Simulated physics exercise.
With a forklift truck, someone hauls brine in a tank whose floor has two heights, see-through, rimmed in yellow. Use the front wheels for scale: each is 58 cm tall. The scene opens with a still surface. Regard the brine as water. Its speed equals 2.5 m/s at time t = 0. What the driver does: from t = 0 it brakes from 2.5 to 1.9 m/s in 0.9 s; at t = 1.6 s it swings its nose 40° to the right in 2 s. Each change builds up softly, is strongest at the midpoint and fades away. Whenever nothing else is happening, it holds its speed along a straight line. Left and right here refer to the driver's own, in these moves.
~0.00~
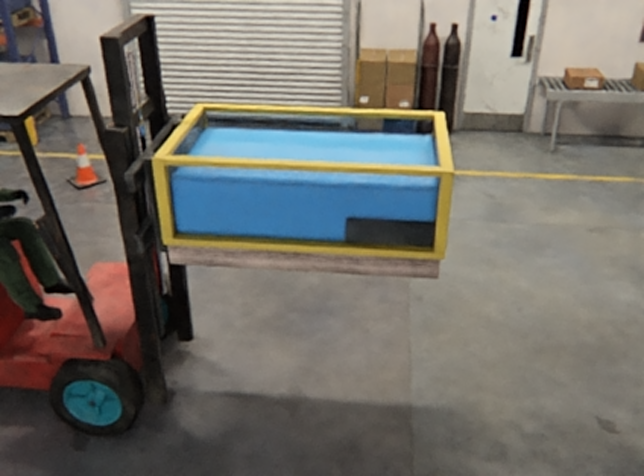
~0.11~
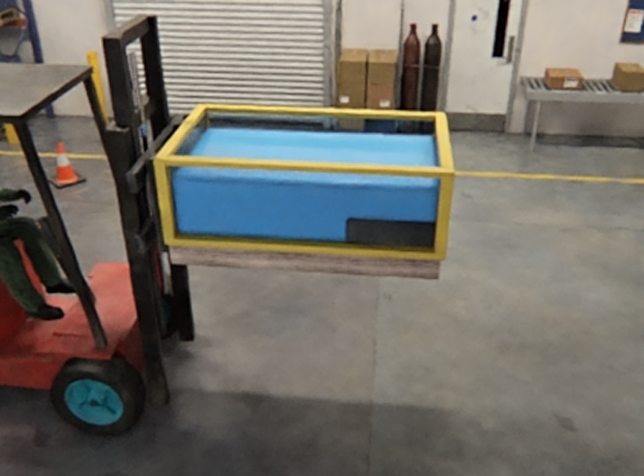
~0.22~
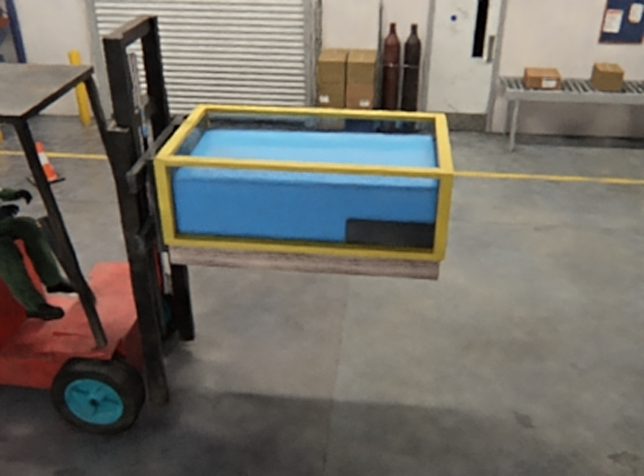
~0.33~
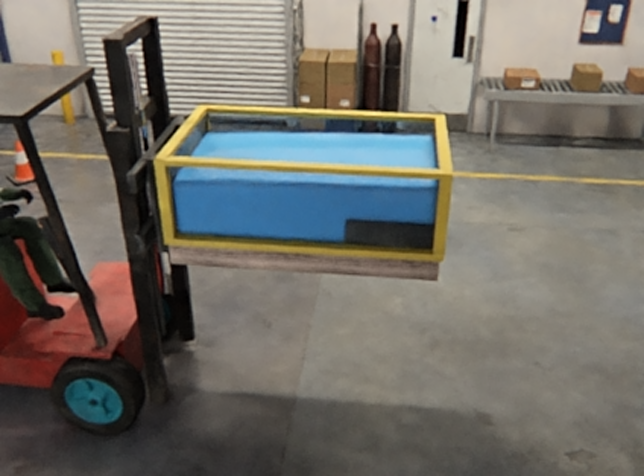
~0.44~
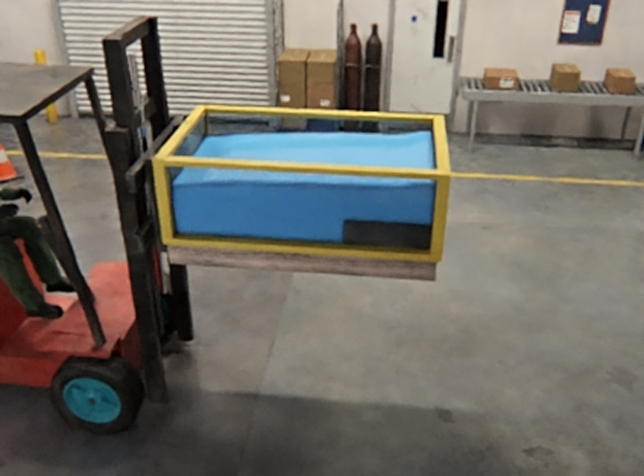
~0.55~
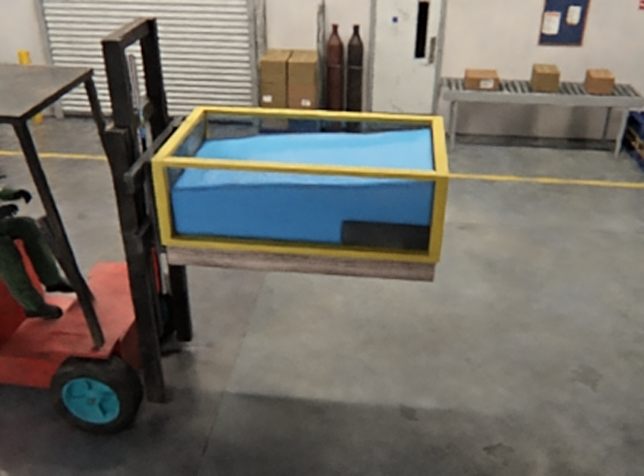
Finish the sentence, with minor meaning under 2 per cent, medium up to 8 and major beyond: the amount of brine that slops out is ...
... medium.
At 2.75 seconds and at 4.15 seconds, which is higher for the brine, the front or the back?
It leans to the forward end, then to the rear end.
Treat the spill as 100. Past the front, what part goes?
Roughly 30 percent.
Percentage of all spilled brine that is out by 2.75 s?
Roughly 30 per cent by then.
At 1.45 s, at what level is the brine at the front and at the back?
About 34 cm in front and 40 cm behind.
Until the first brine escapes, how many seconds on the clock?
At roughly 2.7 s.
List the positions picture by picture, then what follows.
Level at the front (419, 138); level at the back (216, 130); still flat; edge of the step at (391, 222); the front is on the right, levels are read along the far wall; a wheel hub at (90, 408), in the first picture.
Level at the front (420, 139); level at the back (217, 131); still flat, in the second picture.
Level at the front (420, 140); level at the back (217, 131); still flat, in the third picture.
Level at the front (420, 139); level at the back (218, 132); still flat, in the fourth picture.
Level at the front (418, 136); level at the back (217, 139); rising 4° towards the front, in the fifth picture.
Level at the front (417, 133); level at the back (216, 142); rising 5° towards the front; a wheel hub at (89, 405), in the sixth picture.
Then, 1.45 s in, front 34 cm, middle 34 cm, back 40 cm above the lowest part of the floor; no loss so far.
Then, 2.75 s in, front 52 cm, middle 32 cm, back 29 cm above the lowest part of the floor; the loss stands at 2 per cent, mostly over the far side, some over the front.
Then, 4.15 s in, front 27 cm, middle 36 cm, back 35 cm above the lowest part of the floor; the loss stands at 5 per cent, over the far side and the near side.
Then, 6.59 s in, the loss stands at 6 per cent, over the far side and the near side, 22 of 348 litres.
